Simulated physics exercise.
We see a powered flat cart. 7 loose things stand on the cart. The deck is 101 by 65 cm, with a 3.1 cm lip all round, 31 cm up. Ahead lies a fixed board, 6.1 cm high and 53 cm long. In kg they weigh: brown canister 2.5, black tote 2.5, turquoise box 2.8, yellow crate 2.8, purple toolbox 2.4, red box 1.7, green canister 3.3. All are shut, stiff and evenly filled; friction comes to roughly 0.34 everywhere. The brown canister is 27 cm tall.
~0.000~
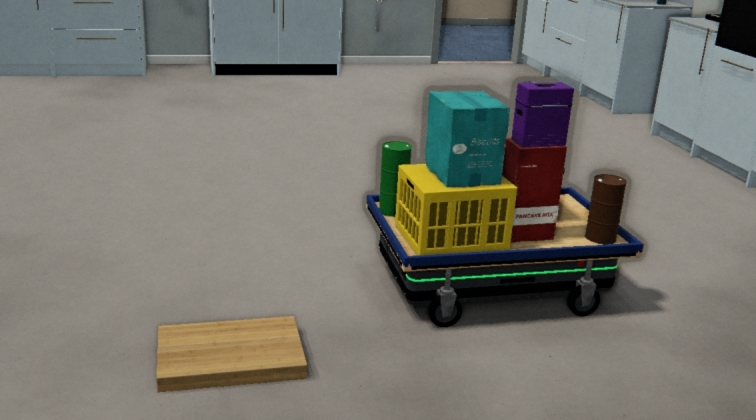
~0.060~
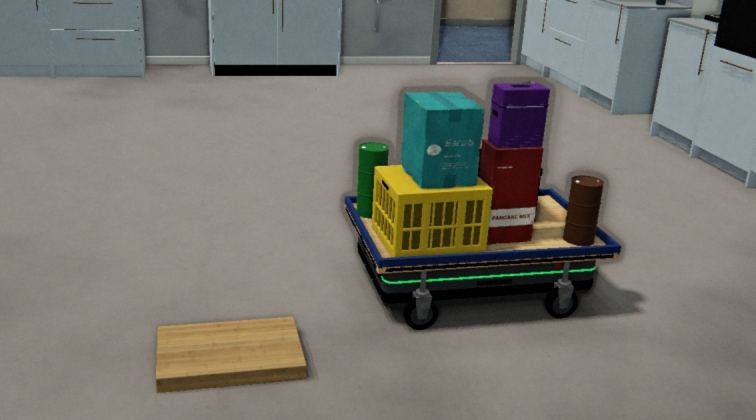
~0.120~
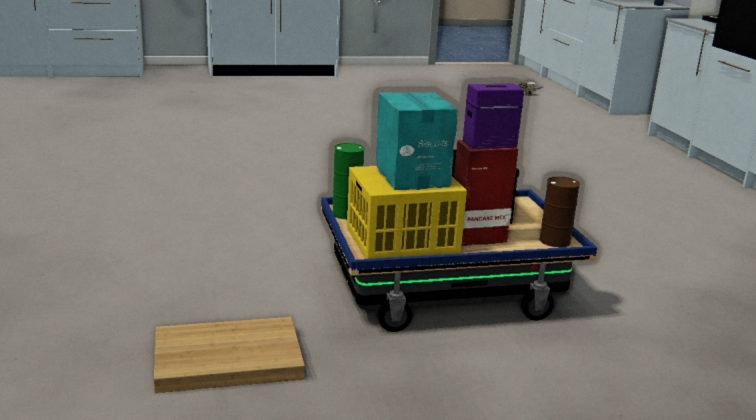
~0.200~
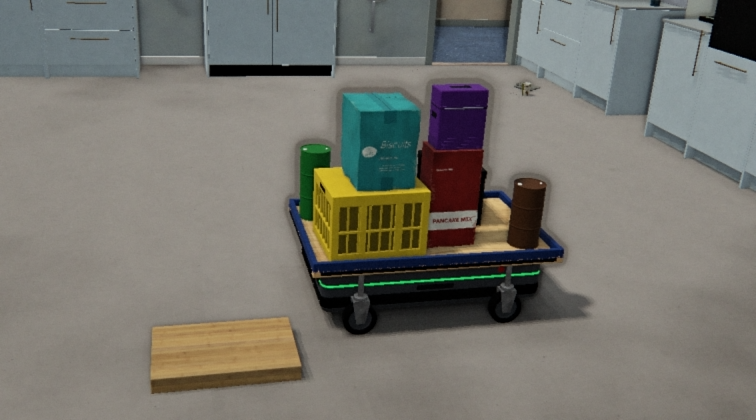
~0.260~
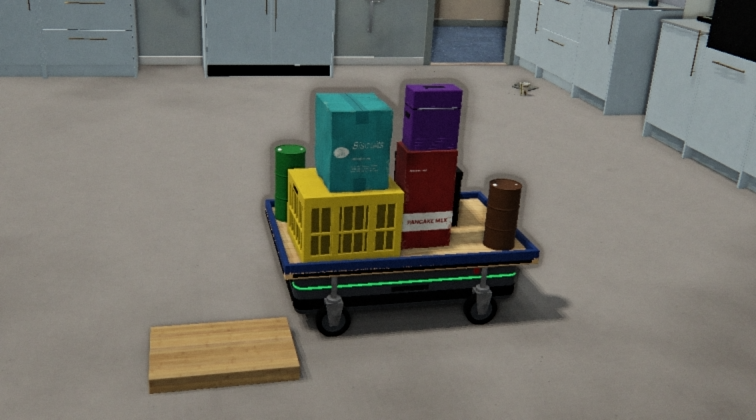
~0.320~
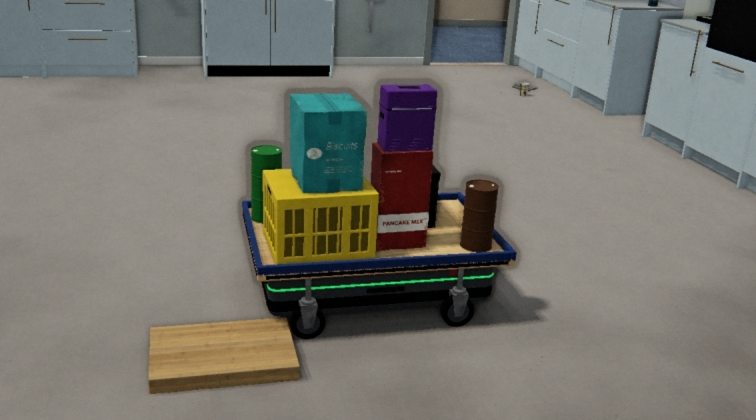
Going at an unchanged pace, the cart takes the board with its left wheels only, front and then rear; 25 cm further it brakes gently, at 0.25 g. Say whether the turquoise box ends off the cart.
The turquoise box gets thrown off.
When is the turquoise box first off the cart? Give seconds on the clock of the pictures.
Near 1.4 s.
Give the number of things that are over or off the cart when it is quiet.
That comes to 4.
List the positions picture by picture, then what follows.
In the first picture, 0 cm covered; turquoise box (465, 138); brown canister (605, 209).
In the second picture, 10 cm covered; yellow crate (430, 209); purple toolbox (518, 115).
In the third picture, 20 cm covered; red box (483, 192); green canister (348, 181).
In the fourth picture, 34 cm covered; brown canister (526, 214).
In the fifth picture, 44 cm covered; yellow crate (343, 213); purple toolbox (432, 117).
In the sixth picture, 54 cm covered; turquoise box (326, 142); red box (400, 196).
After 0.62 s, 105 cm covered; turquoise box 25° off upright near (223, 109); green canister 33° off upright; yellow crate 22° off upright.
After 1.02 s, 173 cm covered; green canister now off the cart; turquoise box 16° off upright near (59, 124); brown canister 35° off upright.
After 1.32 s, 222 cm covered; purple toolbox now off the cart; turquoise box 69° off upright; brown canister on its side.
After 1.72 s, 258 cm covered; brown canister and turquoise box now off the cart; red box moved 7 cm; yellow crate moved 4 cm.
In the end (2.3 s), off the cart, brown canister, turquoise box, purple toolbox and green canister; the other 3 under 10 cm from the start.
